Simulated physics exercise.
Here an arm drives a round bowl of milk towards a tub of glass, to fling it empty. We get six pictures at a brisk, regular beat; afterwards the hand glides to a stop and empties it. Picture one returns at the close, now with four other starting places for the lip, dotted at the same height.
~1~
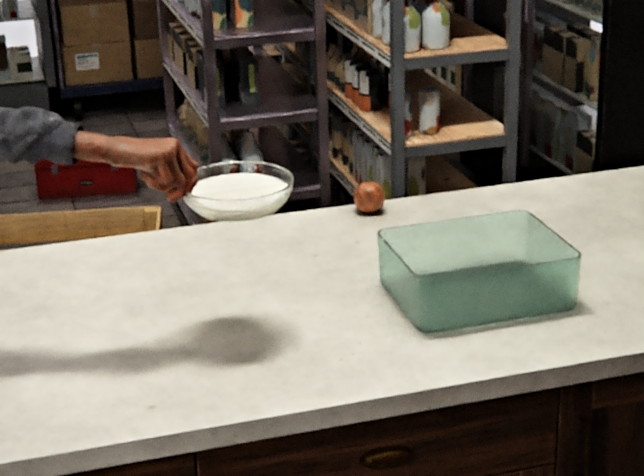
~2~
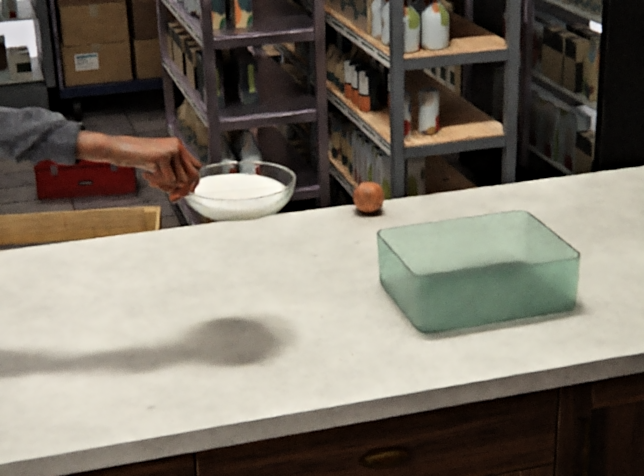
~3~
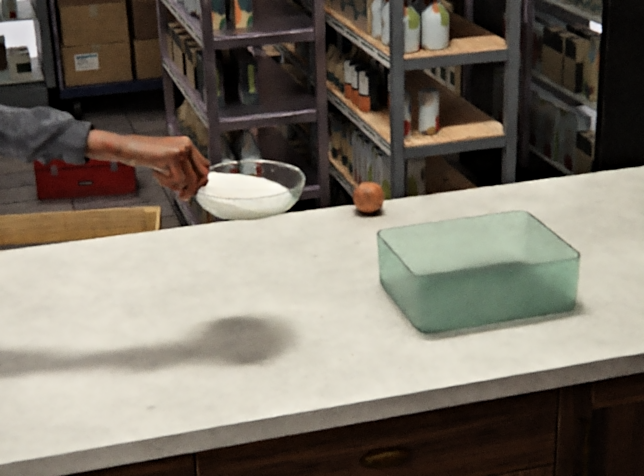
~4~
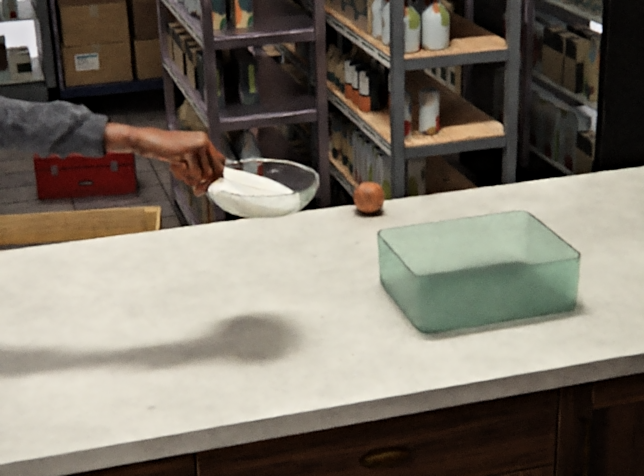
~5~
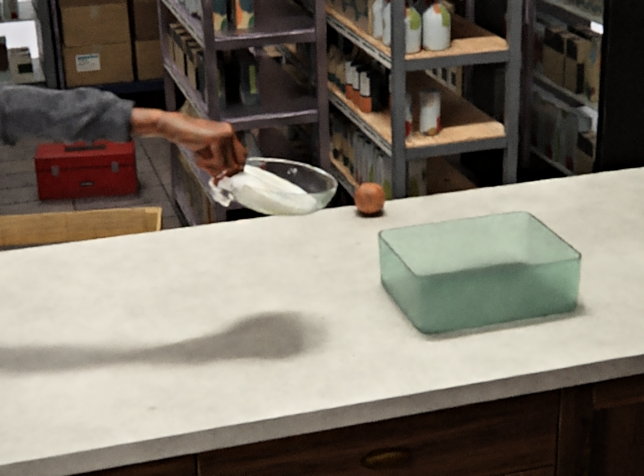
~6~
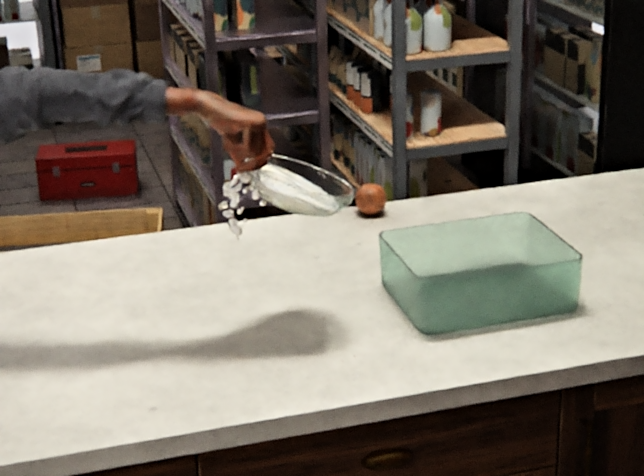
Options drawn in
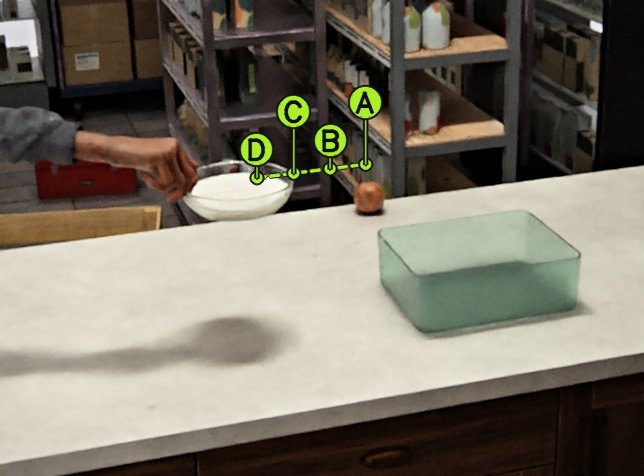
In a storeroom with shelves behind a pale counter, a hand carried a clear bowl of milk rightward towards a green glass tub, then tilted it, and white drops spilled from its left side.
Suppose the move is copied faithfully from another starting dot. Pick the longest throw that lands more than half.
It is D.
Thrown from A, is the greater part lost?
No, that is safe.
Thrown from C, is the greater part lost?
No, that is safe.
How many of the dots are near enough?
All of the four.
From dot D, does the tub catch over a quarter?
Yes, clearly.
On the marked copy, A at (365, 164); B at (330, 168); C at (293, 173); D at (256, 177).
With A, about 82 % lands in the tub, 10 % falls short and 9 % goes beside or beyond.
With B, about 83 % lands in the tub, 12 % falls short and 5 % goes beside or beyond.
With C, about 77 % lands in the tub, 11 % falls short and 12 % goes beside or beyond.
With D, about 66 % lands in the tub, 26 % falls short and 8 % goes beside or beyond.
